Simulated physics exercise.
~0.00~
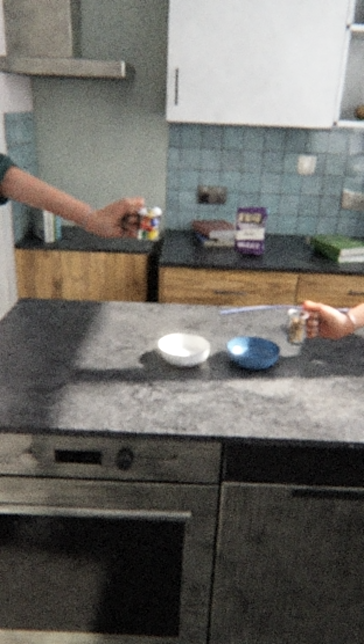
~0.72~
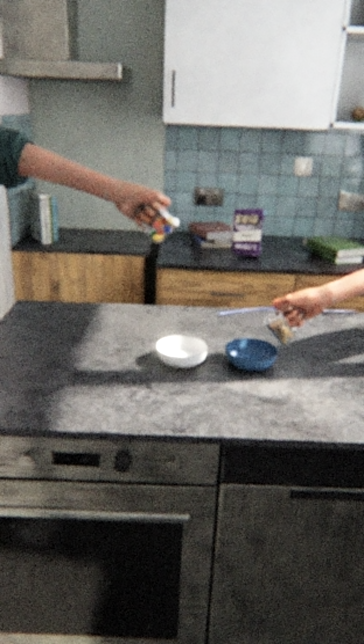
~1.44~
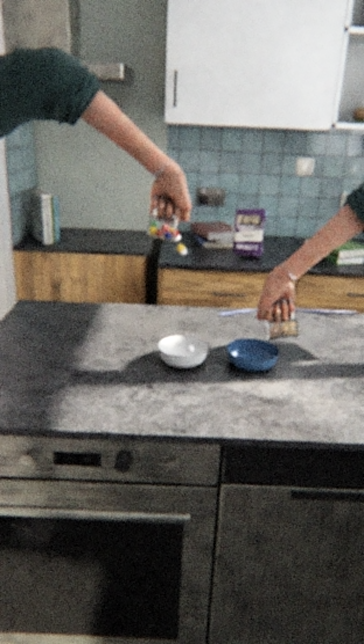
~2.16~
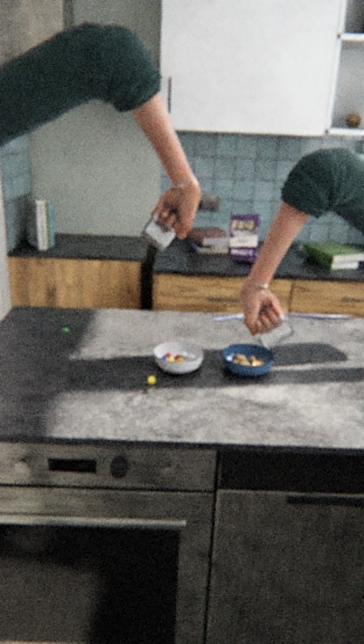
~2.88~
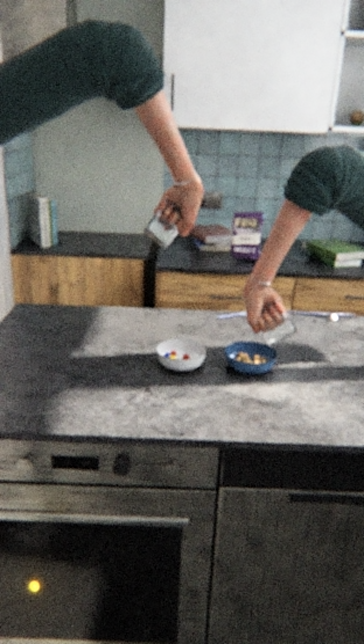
Two hands tipping small cups of colourful pieces over bowls, the left spilling some outside the white bowl, the right filling the blue.
